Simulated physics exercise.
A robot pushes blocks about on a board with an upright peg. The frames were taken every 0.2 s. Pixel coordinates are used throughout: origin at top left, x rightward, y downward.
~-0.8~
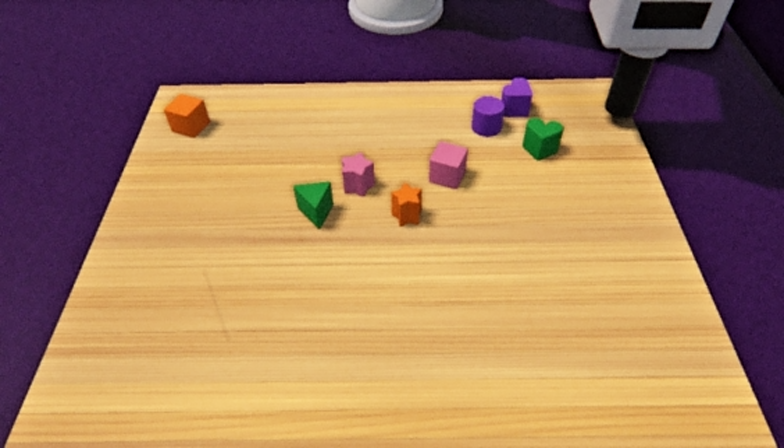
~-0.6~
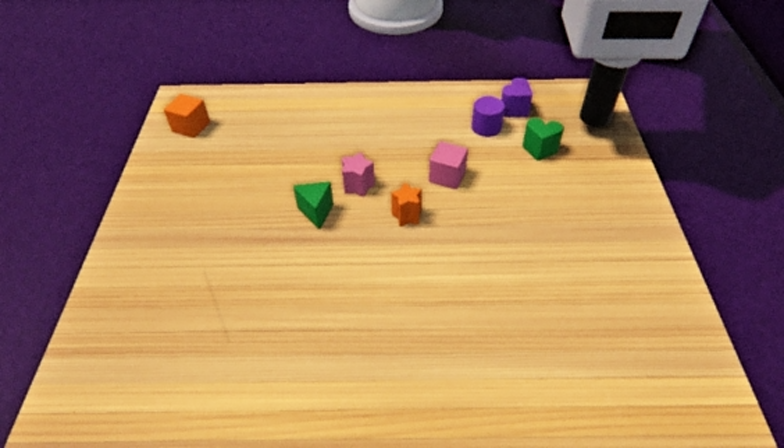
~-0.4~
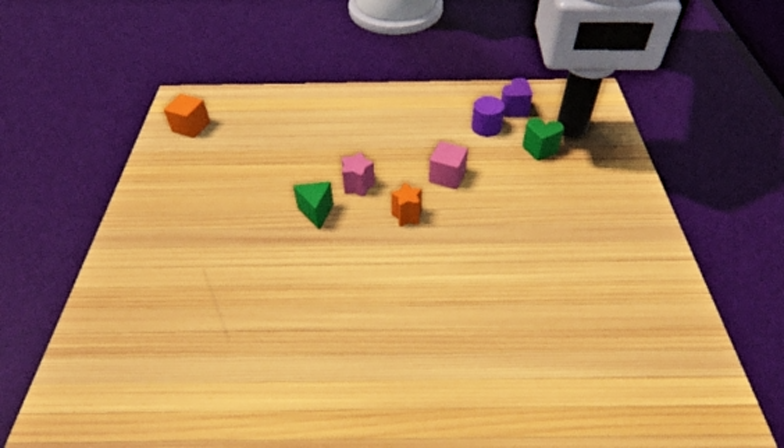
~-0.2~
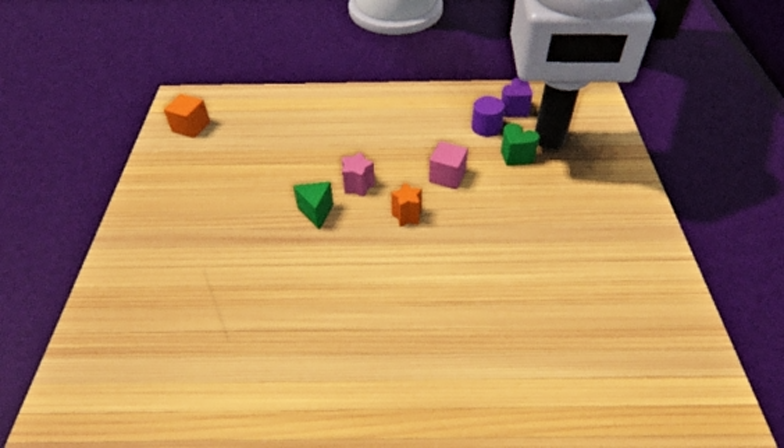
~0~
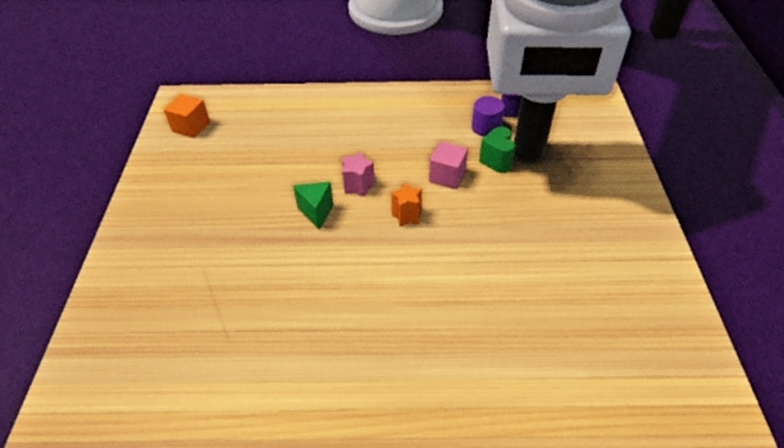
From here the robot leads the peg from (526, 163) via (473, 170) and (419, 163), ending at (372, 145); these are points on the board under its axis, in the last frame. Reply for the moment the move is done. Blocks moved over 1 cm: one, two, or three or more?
2 blocks.
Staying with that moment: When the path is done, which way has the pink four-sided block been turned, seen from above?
Seen from above, its turn is counter-clockwise.
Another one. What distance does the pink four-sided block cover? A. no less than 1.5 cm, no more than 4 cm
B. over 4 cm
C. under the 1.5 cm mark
Option B.
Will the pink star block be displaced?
My answer is no.
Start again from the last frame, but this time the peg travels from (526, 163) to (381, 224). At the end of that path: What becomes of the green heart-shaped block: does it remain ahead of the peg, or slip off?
It slides aside on the way.
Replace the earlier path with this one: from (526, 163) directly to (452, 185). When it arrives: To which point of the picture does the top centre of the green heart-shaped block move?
The centre of its top face lies at (461, 138).
The first path, step by step. One third of the way, peg at (474, 160); pink four-sided block at (429, 154), turned 40° anticlockwise; green heart-shaped block at (452, 135), turned 40° clockwise.
Two thirds of the way, peg at (418, 153); pink four-sided block at (401, 158), turned 75° anticlockwise; green heart-shaped block at (421, 122), turned 100° clockwise.
At the end, peg at (372, 135); pink star block not moved; pink four-sided block at (399, 159), turned 85° anticlockwise; green heart-shaped block at (416, 119), turned 130° clockwise.
